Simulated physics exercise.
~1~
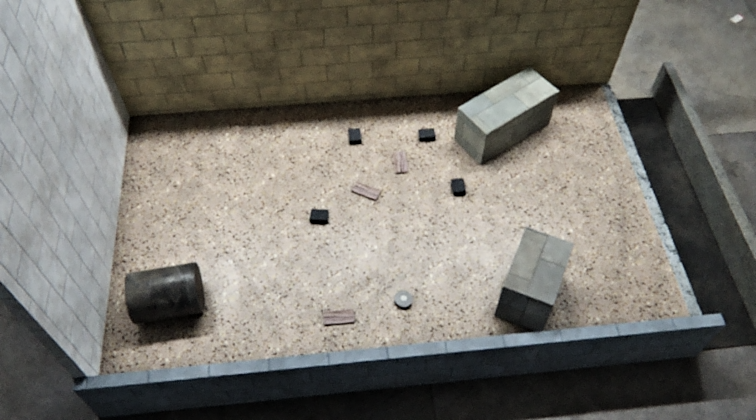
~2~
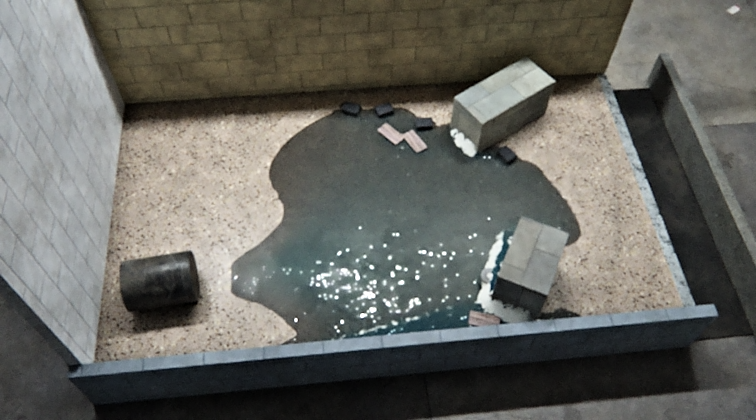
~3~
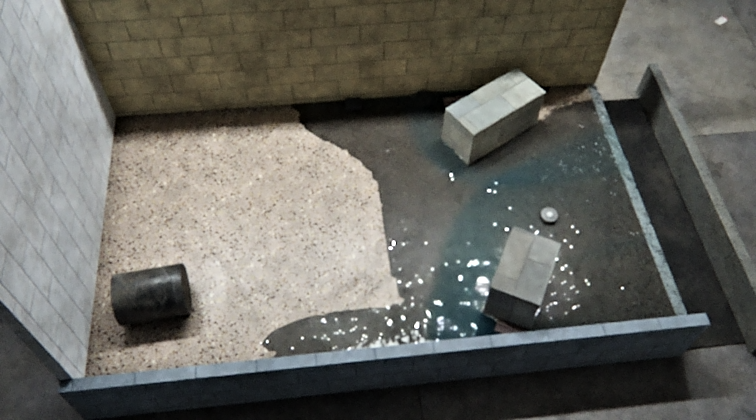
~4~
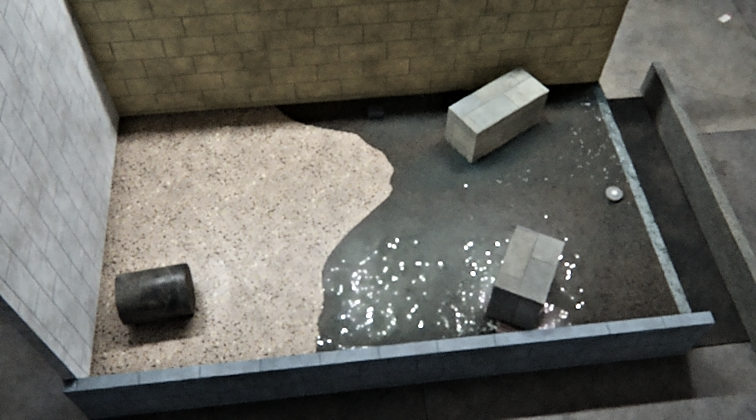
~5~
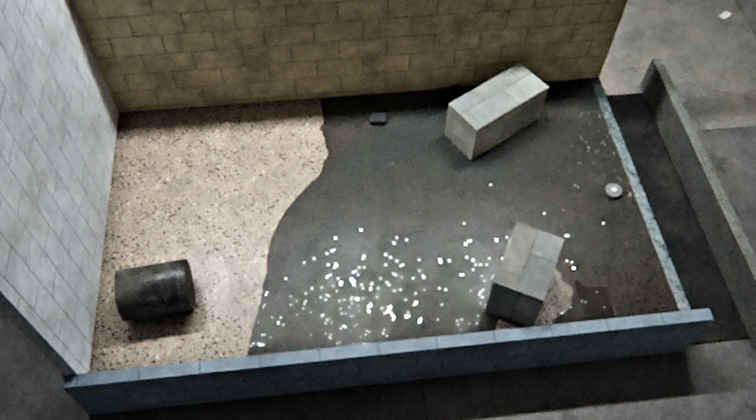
In a packing shed, dark water spreads across the speckled floor, carrying small loose pieces rightward and pooling around two upright blocks.
